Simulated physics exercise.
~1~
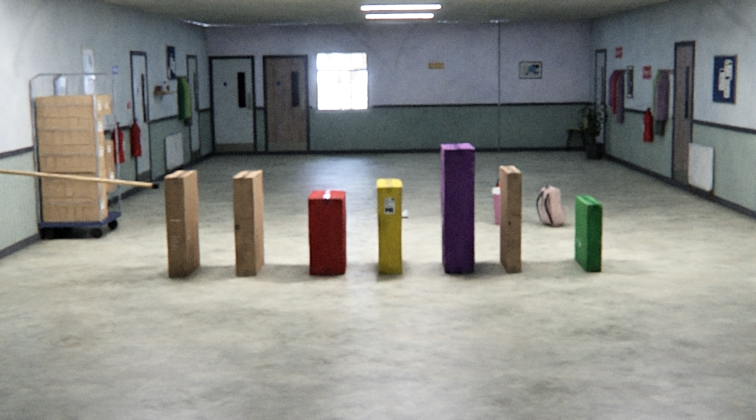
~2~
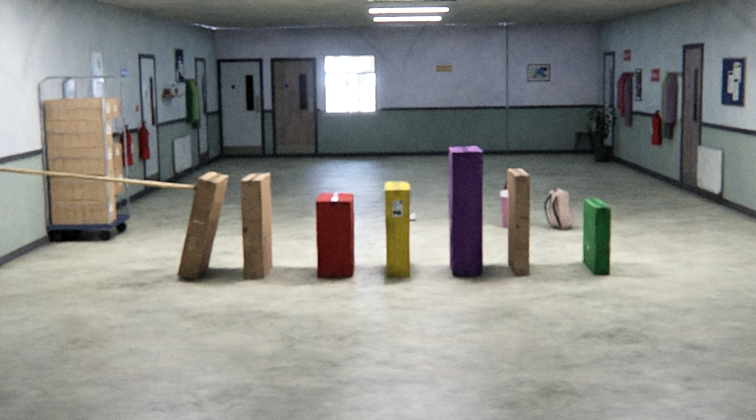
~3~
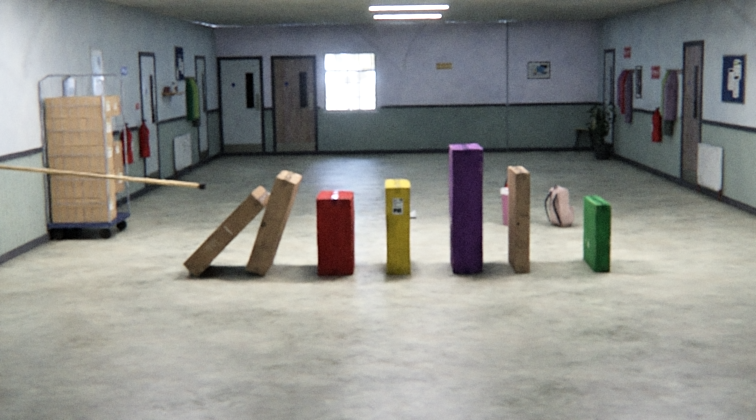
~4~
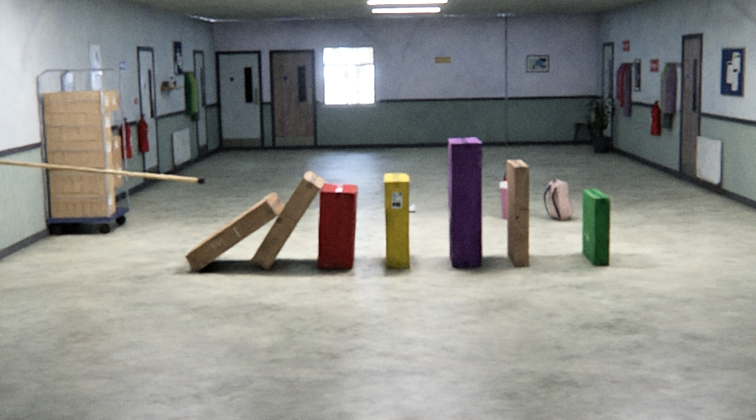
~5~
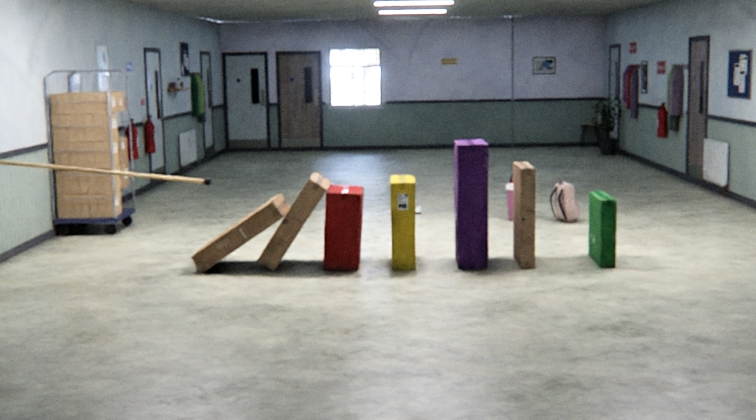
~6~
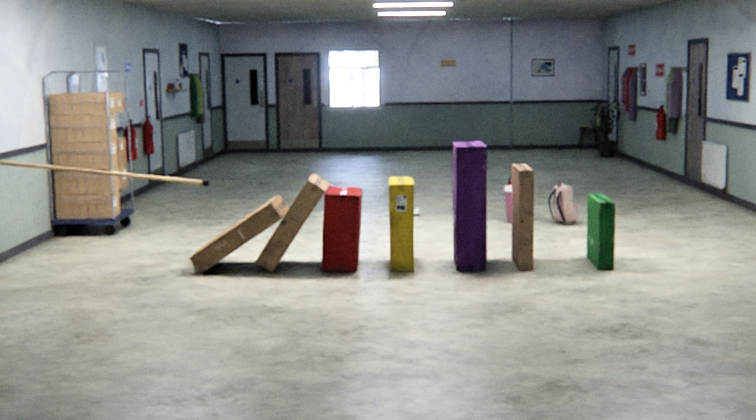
A pole tips the first carton into the second, which leans against the standing red carton.
